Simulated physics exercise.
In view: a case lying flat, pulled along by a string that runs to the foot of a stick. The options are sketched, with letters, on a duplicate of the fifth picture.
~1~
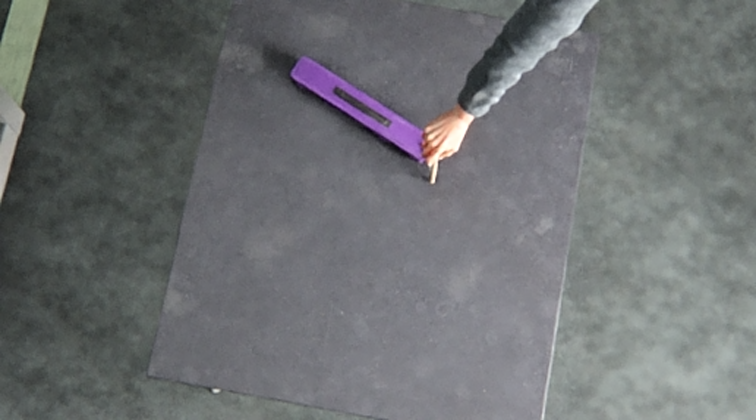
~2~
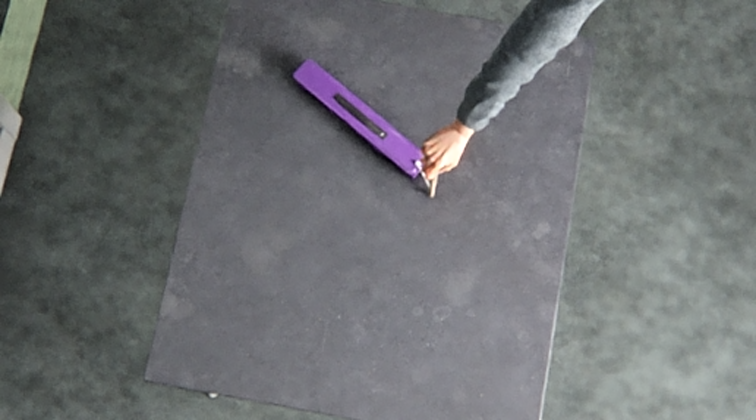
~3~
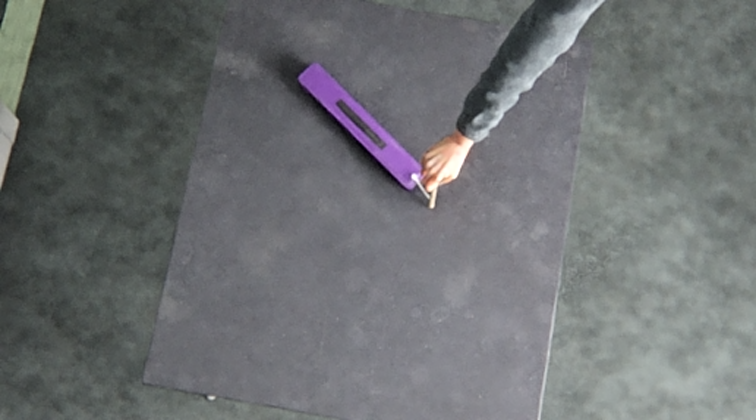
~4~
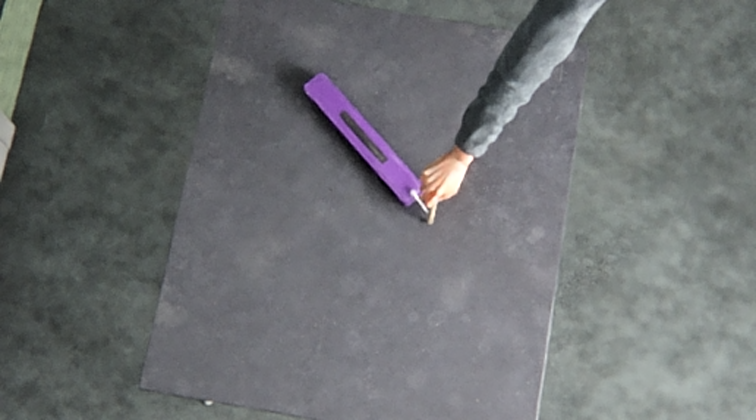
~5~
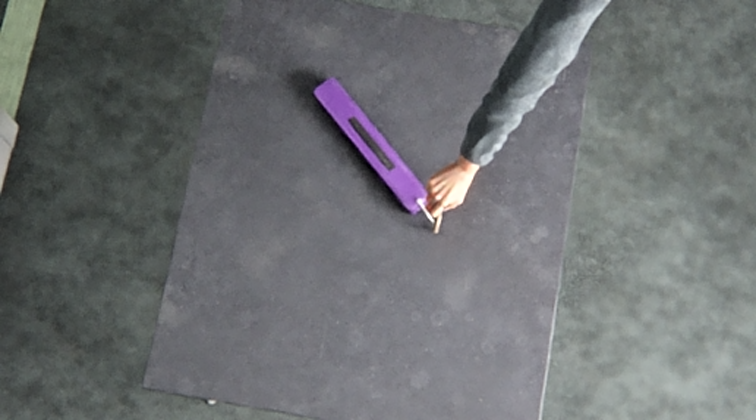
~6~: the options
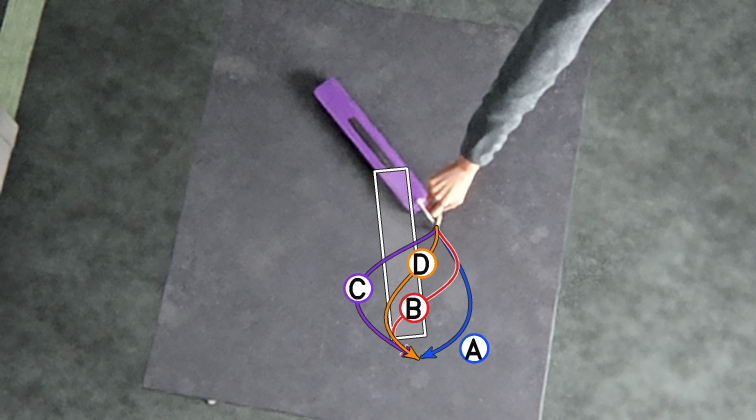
A long purple case lying flat on a dark square surface was dragged slowly down and slightly right, turning a little steeper, as a hand in a gray sleeve pulled it with a small stick.
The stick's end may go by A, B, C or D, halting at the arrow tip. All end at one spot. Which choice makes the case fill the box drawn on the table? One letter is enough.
Path B.
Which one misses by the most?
C.
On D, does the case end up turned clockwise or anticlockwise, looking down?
On that path, clockwise.
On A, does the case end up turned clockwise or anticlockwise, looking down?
On that path, clockwise.
On the marked copy, A from (436, 227) via (470, 302) to (422, 357); B from (436, 227) via (434, 295) to (414, 357); C from (436, 227) via (361, 283) to (416, 358); D from (436, 227) via (394, 295) to (418, 359); the outline at (399, 252).
Following B. Soon after the start, foot of the stick (451, 281), middle of the case (401, 187).
Later, foot of the stick (401, 318), middle of the case (398, 212).
In the end, foot of the stick (418, 359), middle of the case (399, 252); it lies in the outline.
As for the rest, A leaves its middle at (421, 252); C leaves its middle at (378, 257); D leaves its middle at (390, 253).
